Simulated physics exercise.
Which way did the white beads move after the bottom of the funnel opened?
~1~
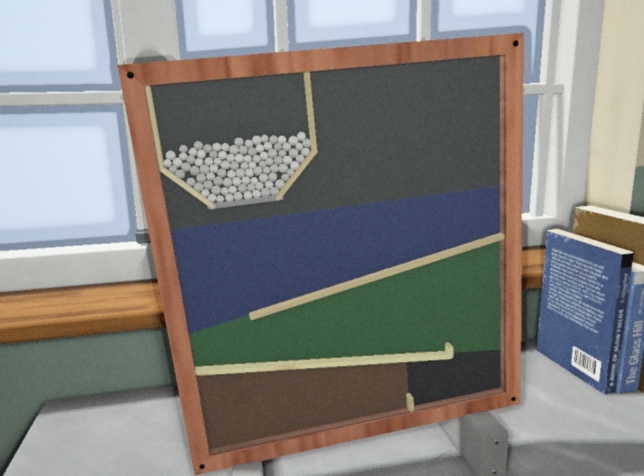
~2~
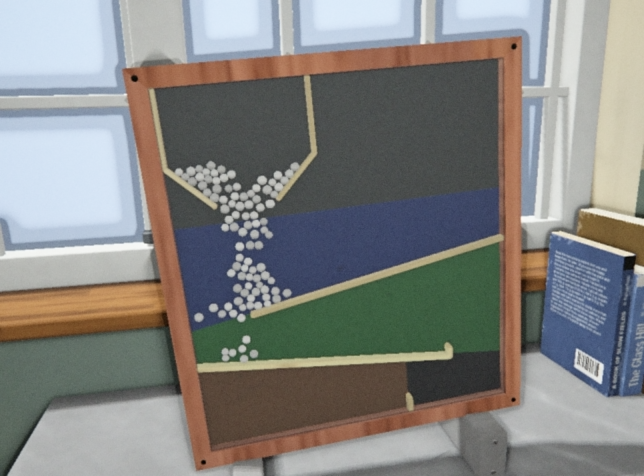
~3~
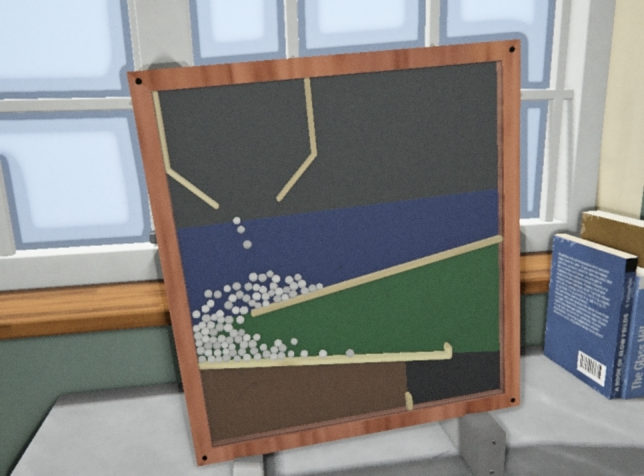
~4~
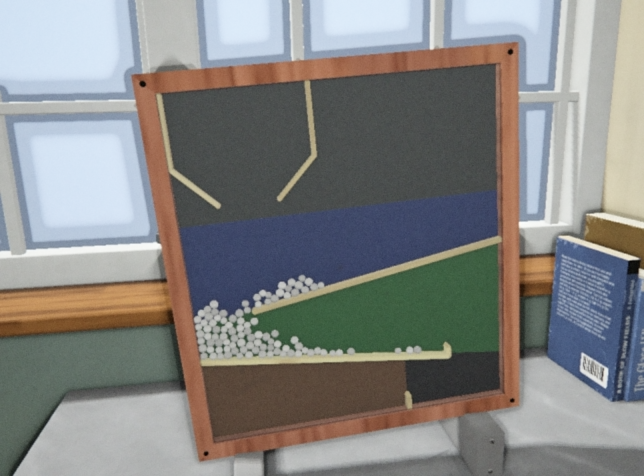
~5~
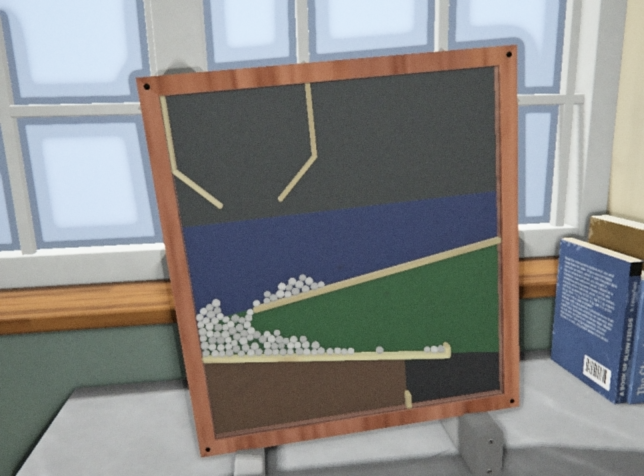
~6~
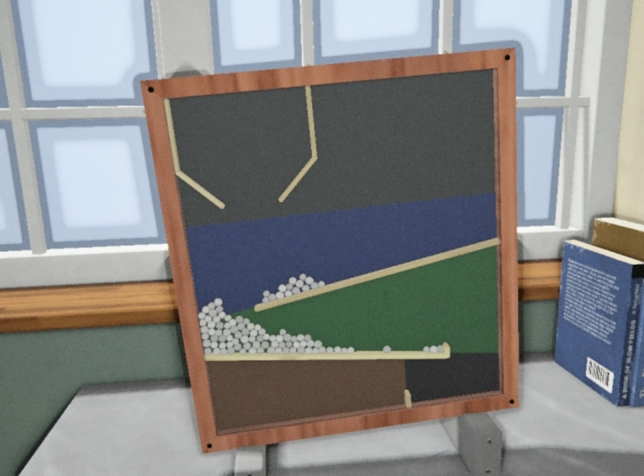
The white beads moved down, falling out of the funnel toward the strips in the lower part of the board.
Small white beads dropped out of a funnel at the upper left of a wooden-framed board, piled up around the lower end of a sloping strip, and spread rightward along the ledge below, ending mostly in the green section with some in the blue.
